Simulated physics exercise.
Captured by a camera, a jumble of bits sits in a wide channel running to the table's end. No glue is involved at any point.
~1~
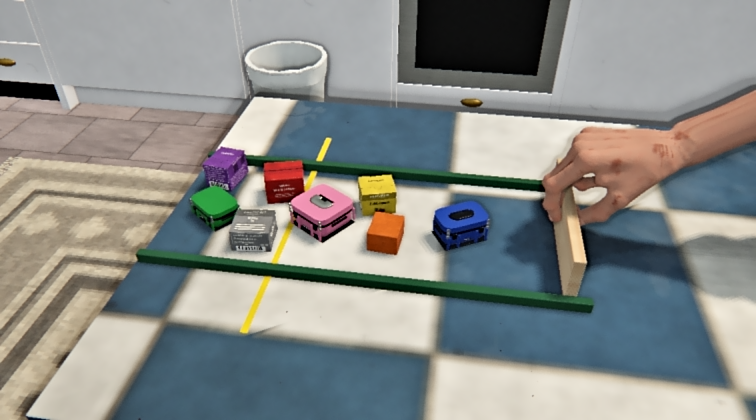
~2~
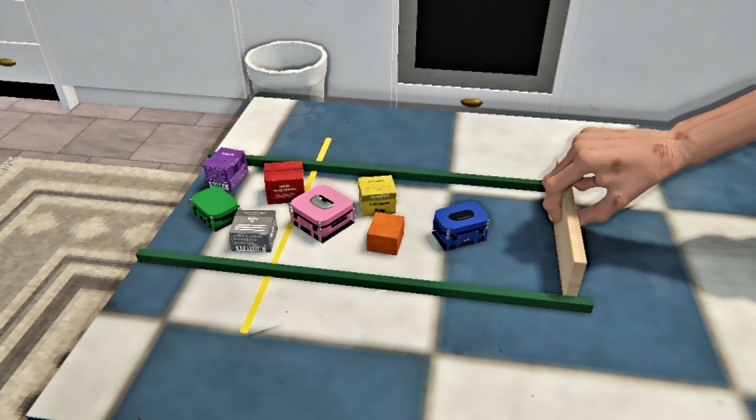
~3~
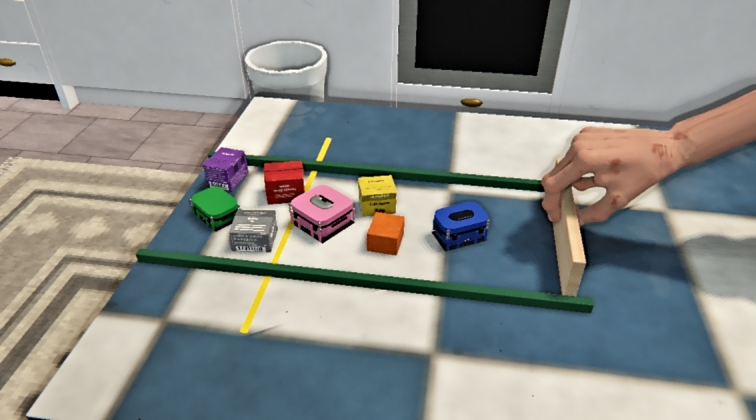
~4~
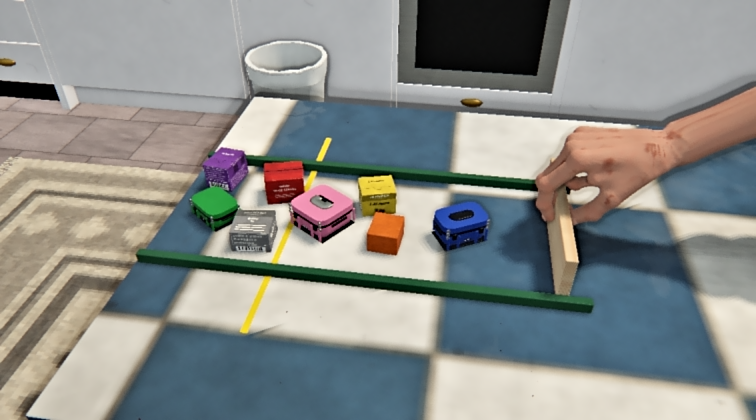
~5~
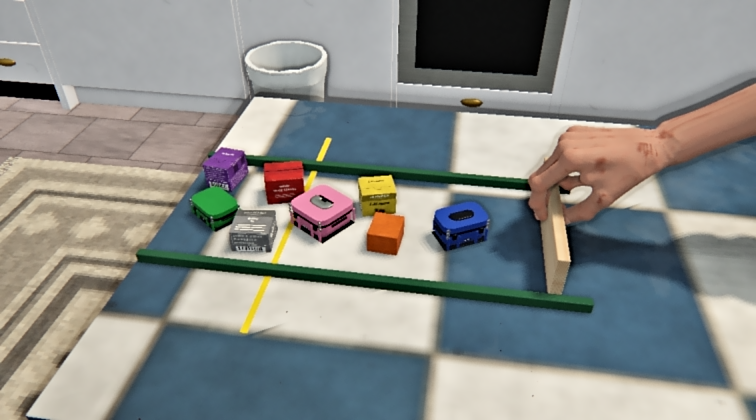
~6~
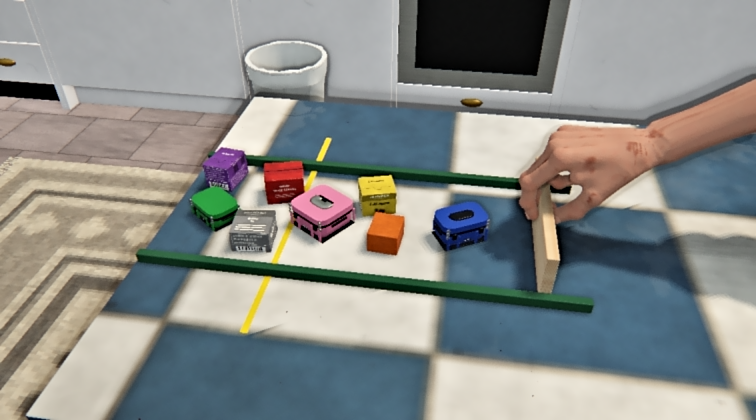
A hand holding a small wooden board slides it slightly left between two green rails on a blue-and-white checked table, while the colourful boxes and cases ahead of it, scattered around a yellow line, stay still and untouched.
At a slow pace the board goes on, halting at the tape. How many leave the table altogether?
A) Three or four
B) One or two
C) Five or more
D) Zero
D, zero.
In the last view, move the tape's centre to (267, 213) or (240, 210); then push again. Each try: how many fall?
It would be 1 and 2.
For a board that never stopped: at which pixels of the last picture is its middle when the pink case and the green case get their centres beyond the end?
The pink case gives roughly (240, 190), the green case roughly (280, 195).
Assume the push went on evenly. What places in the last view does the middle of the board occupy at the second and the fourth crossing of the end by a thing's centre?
I'd say close to (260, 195), then close to (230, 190).
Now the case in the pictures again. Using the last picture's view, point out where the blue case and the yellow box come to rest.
Around (274, 199) and around (288, 181).
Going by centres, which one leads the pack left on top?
Green case.
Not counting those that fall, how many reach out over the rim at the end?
That comes to 1 of them.
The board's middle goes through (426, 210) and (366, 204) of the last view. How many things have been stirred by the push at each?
First 2, then 5.
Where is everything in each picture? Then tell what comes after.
The first frame shows purple box (226, 168); green case (216, 208); grey box (254, 230); board (566, 223); tape (295, 215).
The second frame shows green case (216, 209); red box (285, 182).
The third frame shows grey box (254, 231); orange block (386, 233).
The fourth frame shows purple box (226, 169); blue case (460, 226).
The fifth frame shows green case (216, 209); pink case (323, 213).
The sixth frame shows purple box (226, 169); green case (216, 209); grey box (254, 231); board (542, 221); tape (295, 215).
Soon after, none off yet; purple box at rest near (226, 169); green case at rest near (216, 209); grey box at rest near (254, 231).
In the end, the number that fall off is zero.
